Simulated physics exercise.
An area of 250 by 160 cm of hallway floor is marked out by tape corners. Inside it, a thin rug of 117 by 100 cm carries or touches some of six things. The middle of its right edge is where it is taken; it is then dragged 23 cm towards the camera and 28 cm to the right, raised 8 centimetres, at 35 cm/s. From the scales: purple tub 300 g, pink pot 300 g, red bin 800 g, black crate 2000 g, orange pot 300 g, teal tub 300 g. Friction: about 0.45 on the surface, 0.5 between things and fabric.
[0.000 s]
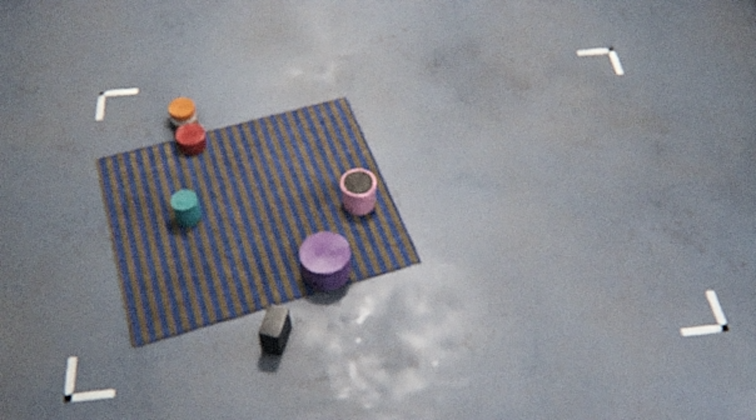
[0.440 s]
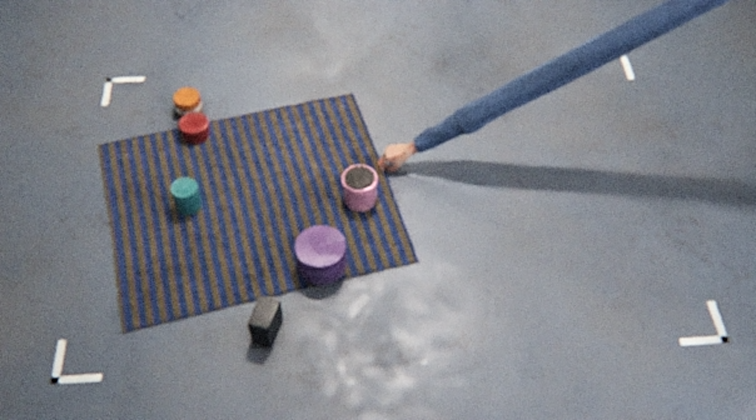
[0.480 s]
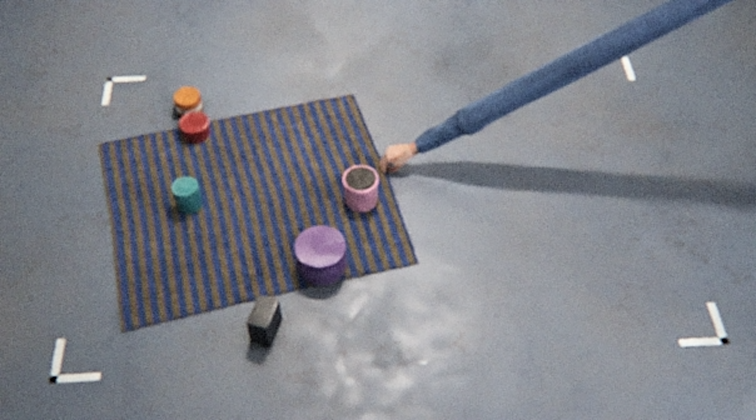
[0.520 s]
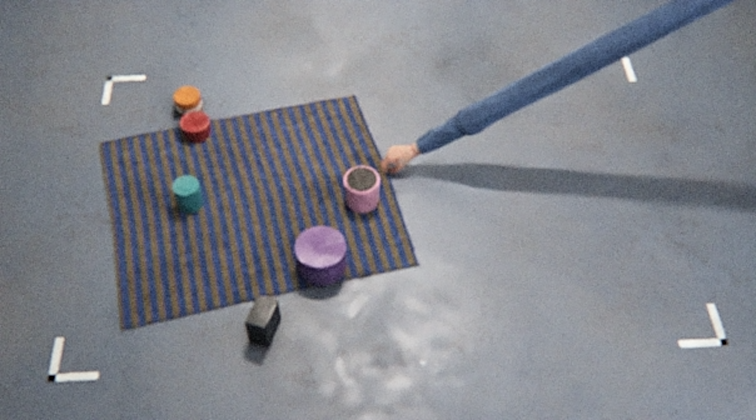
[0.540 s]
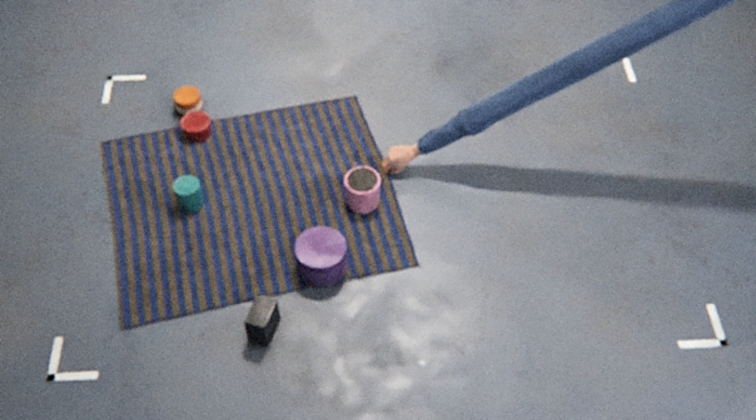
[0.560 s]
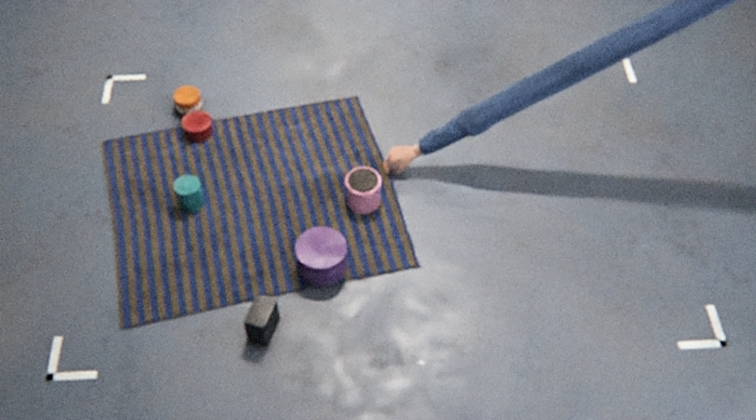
At the start, a striped rug lies on a grey floor with purple, pink, red and teal containers on it, an orange one at its top edge and a black block below. A blue-sleeved arm then reaches in from the upper right to the rug's right edge, and afterwards everything barely moves.
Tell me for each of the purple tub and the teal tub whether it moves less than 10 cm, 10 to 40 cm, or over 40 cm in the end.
The purple tub is going to go a medium distance; the teal tub is going to go a medium distance.
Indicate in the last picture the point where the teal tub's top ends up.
Roughly (256, 184).
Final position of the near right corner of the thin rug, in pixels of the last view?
It settles at roughly (468, 308).
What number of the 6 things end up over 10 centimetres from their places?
4 in all.
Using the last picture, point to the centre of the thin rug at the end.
Midpoint, last view: Approx. (318, 209).
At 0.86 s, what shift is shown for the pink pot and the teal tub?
Roughly: Pink pot 15 cm and teal tub 10 cm.
By 0.9 s, middle of the thin rug at (273, 202); teal tub 10 cm off its start, purple tub 8 cm off its start, pink pot 13 cm off its start.
By 1.2 s, middle of the thin rug at (294, 206); teal tub 19 cm off its start, purple tub 16 cm off its start, red bin 24 cm off its start.
By 1.5 s, middle of the thin rug at (314, 208); teal tub 29 cm off its start at (252, 184), purple tub 24 cm off its start at (371, 269), red bin 38 cm off its start at (279, 121).
By 1.8 s, middle of the thin rug at (318, 209); teal tub 31 cm off its start, purple tub 24 cm off its start, red bin 40 cm off its start.
By 2.4 s, middle of the thin rug at (318, 209); teal tub 31 cm off its start at (256, 184), purple tub 24 cm off its start at (372, 271), red bin 40 cm off its start at (283, 121), pink pot 35 cm off its start at (432, 210).
